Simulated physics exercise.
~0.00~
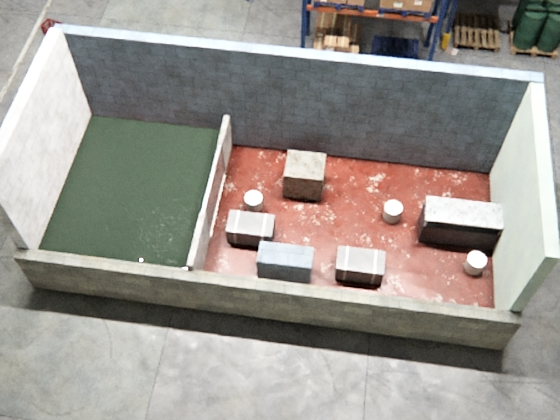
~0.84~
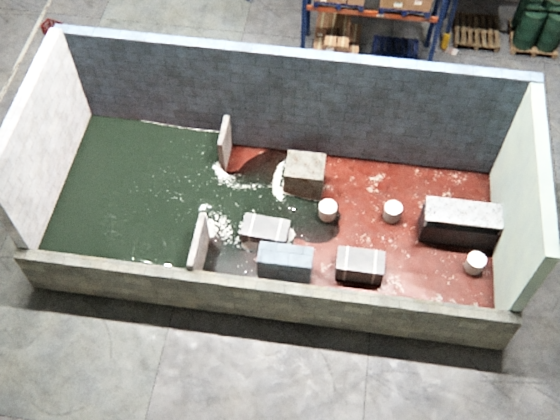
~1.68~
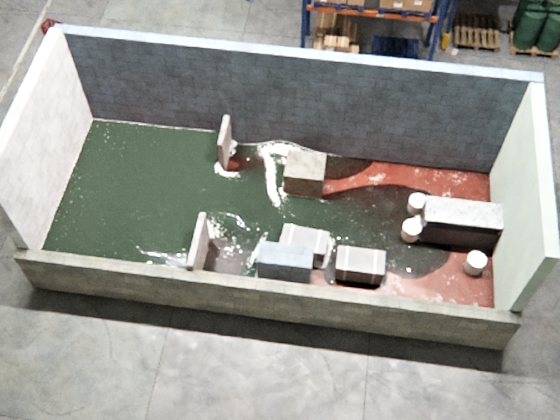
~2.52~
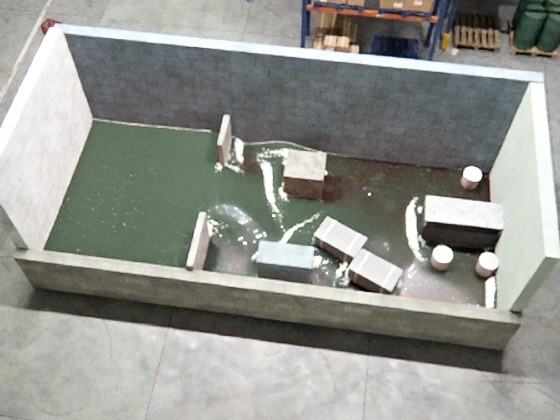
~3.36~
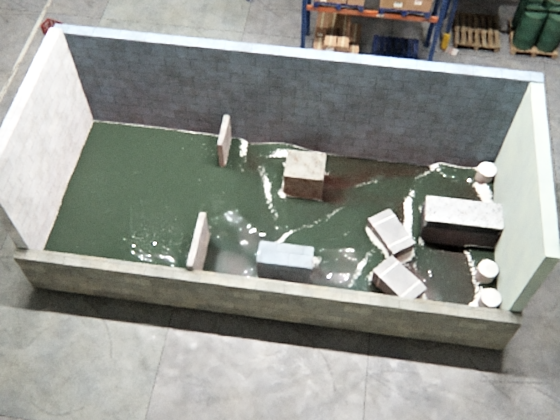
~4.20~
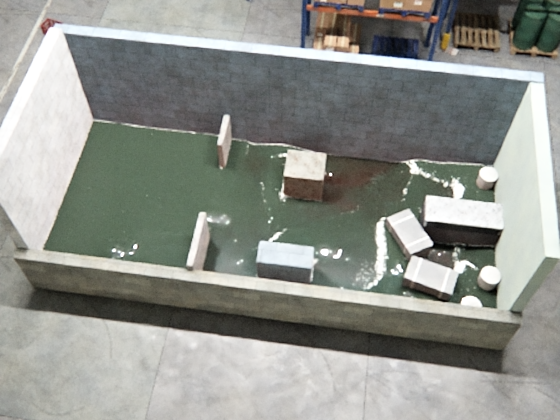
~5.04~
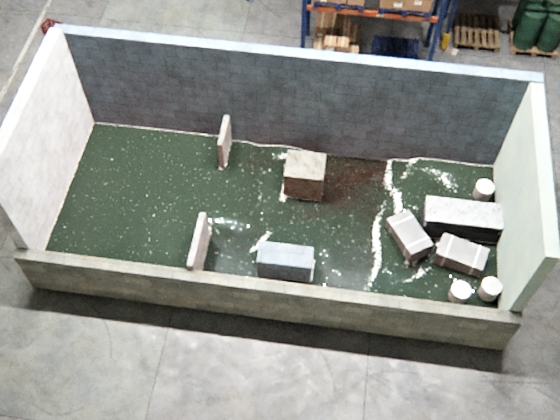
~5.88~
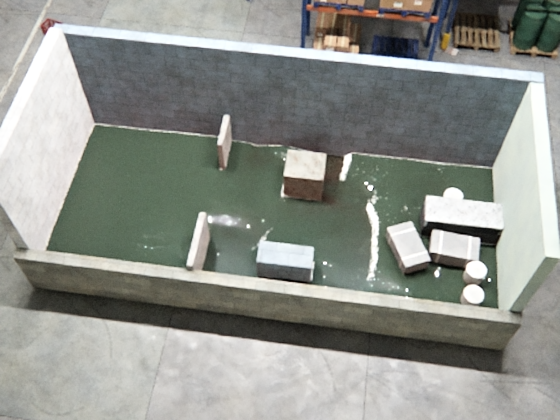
Dark green water fills the left room of a long, open-topped walled enclosure on a grey warehouse floor, seen from high above. Beyond a thin partition, white round pails and pale, grey and brown box-like trunks stand on a reddish floor. The middle of the partition opens, and the water pours through to the right with white foam, spreading around the boxes. It sweeps pails and two pale boxes towards the right end, where they turn and bunch near a long brown box. Finally, green water covers both rooms, the drifted things clustered at right while foam streaks linger.
